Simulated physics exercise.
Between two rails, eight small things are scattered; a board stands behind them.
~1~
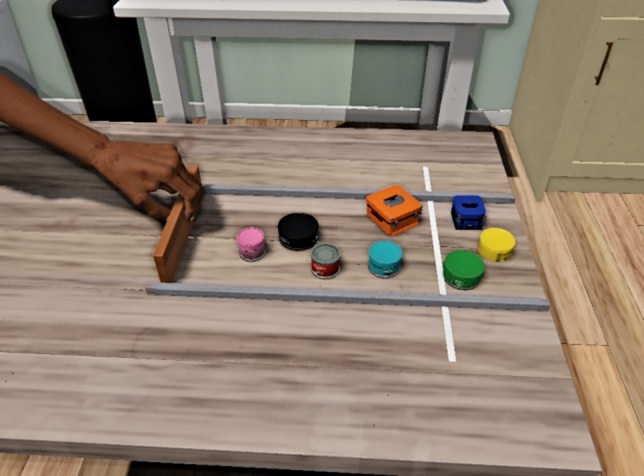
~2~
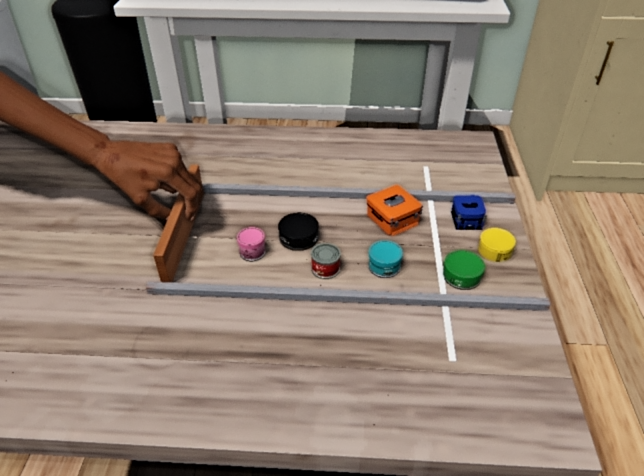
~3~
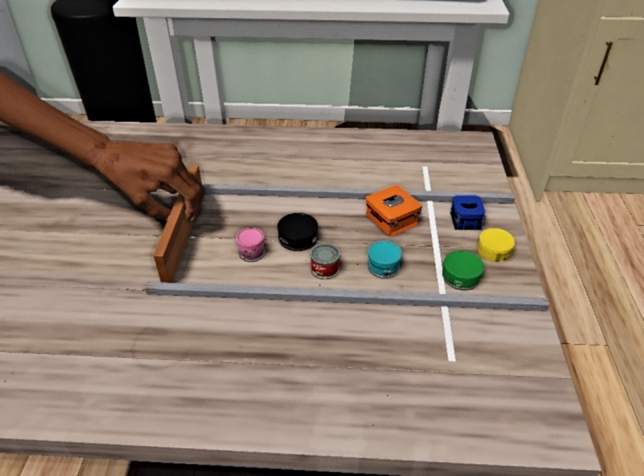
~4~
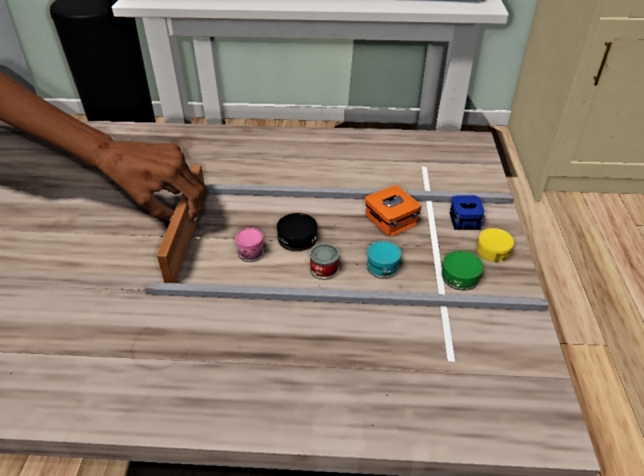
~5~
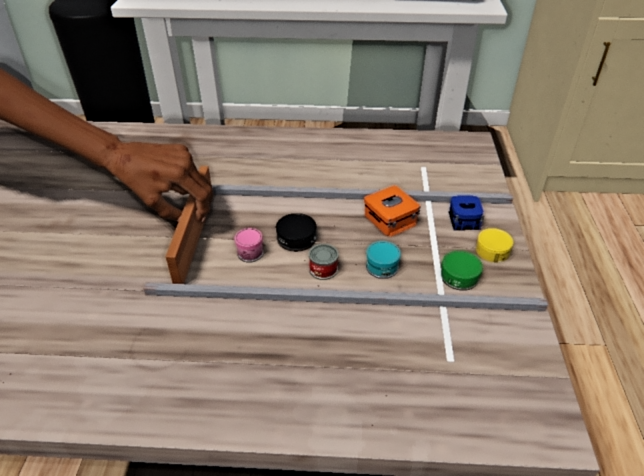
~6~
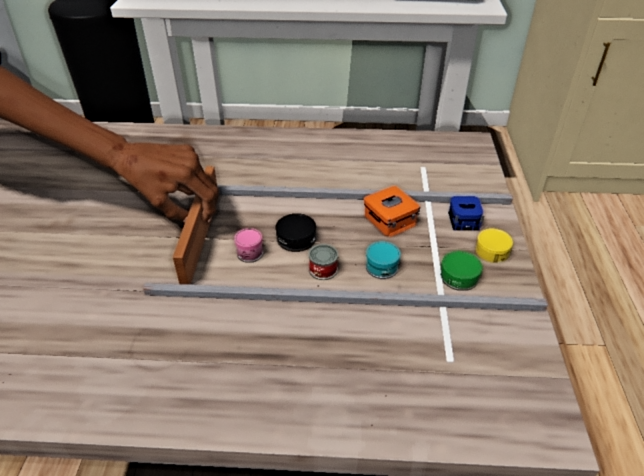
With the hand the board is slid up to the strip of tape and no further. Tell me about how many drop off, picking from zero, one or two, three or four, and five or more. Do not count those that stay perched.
The answer is zero.
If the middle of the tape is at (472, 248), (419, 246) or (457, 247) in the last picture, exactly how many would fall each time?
Down on the floor: 2, 0 and 0.
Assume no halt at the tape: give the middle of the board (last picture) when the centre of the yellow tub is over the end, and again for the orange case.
The middle would be close to (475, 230) and then close to (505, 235).
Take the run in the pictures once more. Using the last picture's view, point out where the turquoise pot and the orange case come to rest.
Look around (481, 270) for the first and around (451, 206) for the second.
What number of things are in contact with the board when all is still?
Contact count: 4.
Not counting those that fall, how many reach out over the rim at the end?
I make it 0.
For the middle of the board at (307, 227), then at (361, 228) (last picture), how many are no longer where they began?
First 3, after that 5.
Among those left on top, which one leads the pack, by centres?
That would be the green pot.
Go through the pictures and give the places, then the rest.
In the first frame, yellow tub (496, 245); blue case (468, 213); green pot (463, 270); board (181, 221); tape (436, 246).
In the second frame, blue case (468, 213); board (182, 221).
In the third frame, green pot (463, 270); red pot (325, 261).
In the fourth frame, yellow tub (495, 245); orange case (392, 211).
In the fifth frame, blue case (466, 213); pink pot (250, 245).
In the sixth frame, yellow tub (494, 246); blue case (465, 214); green pot (461, 271); board (199, 223); tape (434, 246).
A little later, none off yet; yellow tub at rest near (494, 246); blue case at rest near (465, 214); green pot at rest near (461, 271).
When it is over, the number that fall off is zero.
